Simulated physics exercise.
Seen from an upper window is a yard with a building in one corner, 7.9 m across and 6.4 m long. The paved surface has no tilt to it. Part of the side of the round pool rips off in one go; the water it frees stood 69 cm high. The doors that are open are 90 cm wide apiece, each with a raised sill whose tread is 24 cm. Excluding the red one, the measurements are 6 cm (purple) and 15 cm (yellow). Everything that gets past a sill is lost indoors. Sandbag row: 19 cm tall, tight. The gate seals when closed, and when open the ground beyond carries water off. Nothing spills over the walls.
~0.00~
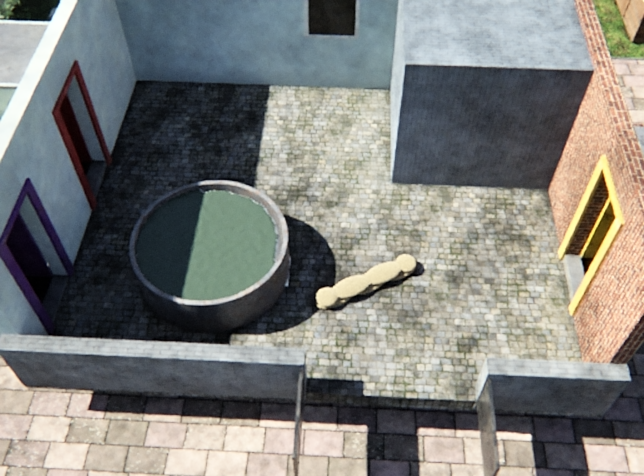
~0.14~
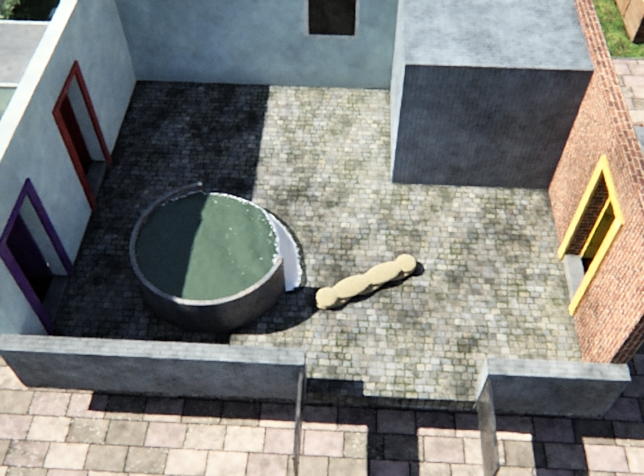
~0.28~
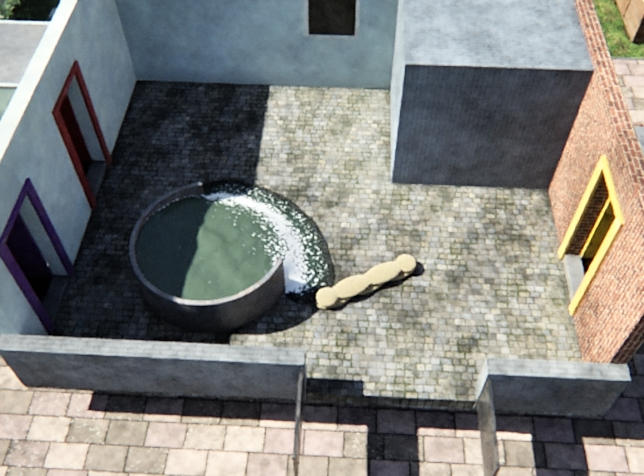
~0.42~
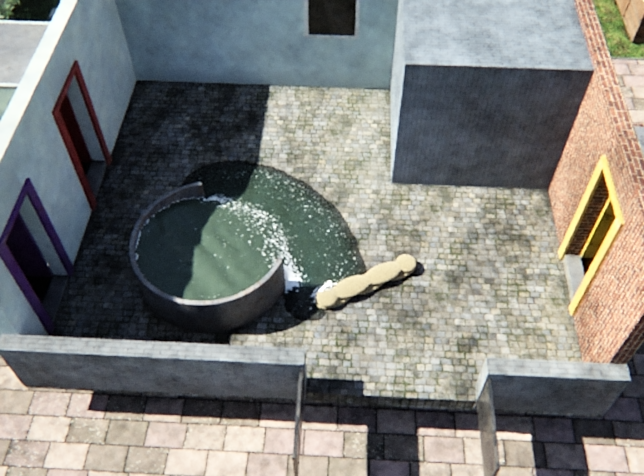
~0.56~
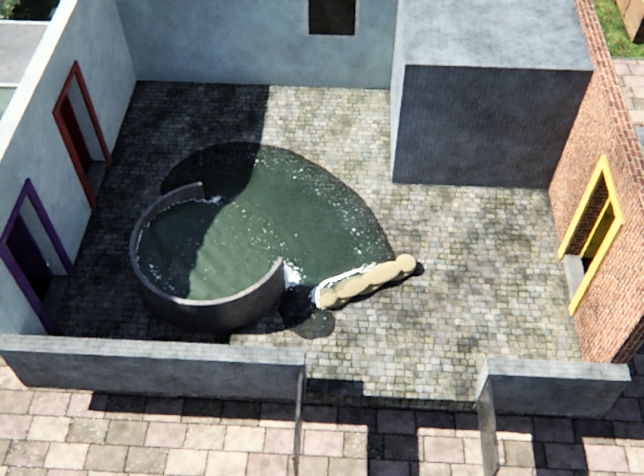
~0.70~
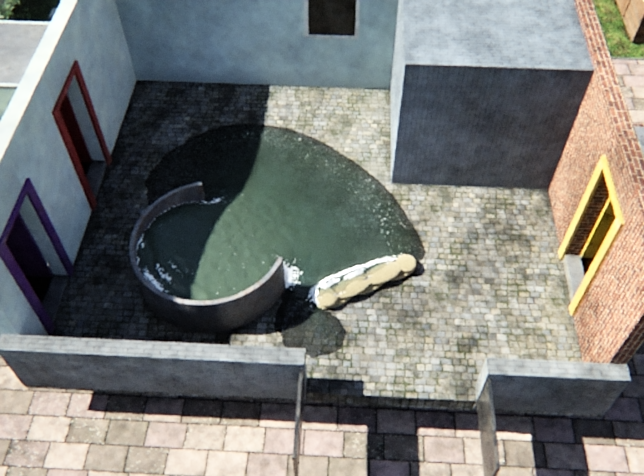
In a paved yard with a building in one corner, the far right side of a round pool opens up, and foaming water pours out, spreads across the paving in a widening sheet and washes against the sandbag row.
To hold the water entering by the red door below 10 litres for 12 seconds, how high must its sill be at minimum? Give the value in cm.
It must be at least roughly 8 cm high.
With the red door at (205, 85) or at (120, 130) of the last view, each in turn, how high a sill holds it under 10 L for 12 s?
About 9.0 and 15 cm.
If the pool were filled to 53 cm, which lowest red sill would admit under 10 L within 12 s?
I'd go with near 5.5 cm then.
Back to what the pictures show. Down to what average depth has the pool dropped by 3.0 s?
Around 14 cm on average.
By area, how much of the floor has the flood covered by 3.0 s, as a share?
Wet share: Near 55 %.
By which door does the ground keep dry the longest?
That would be the purple door, last of all.
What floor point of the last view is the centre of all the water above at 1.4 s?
I'd say around (275, 225).
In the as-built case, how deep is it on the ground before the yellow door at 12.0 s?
Some 5.5 centimetres.
After 1.4 s water covers 50 % of the floor, deepest (22 cm) near (280, 228); it has not reached the red door.
After 3.0 s water covers 55 % of the floor, deepest (34 cm) near (530, 191); 1 cm at the red door, 0 litres in over its 14 cm sill.
After 12.0 s water covers 95 % of the floor, deepest (11 cm) near (139, 368); 6 cm at the red door, 0 litres in over its 14 cm sill.
At the red door as built, the water arrived by 2.0 s and peaked near 12 cm at 6.2 s.
With a sill of 7 cm, 16 litres would have come in within the 12 s; with 9 cm, 5 litres. So under 10 litres takes about 8 cm.
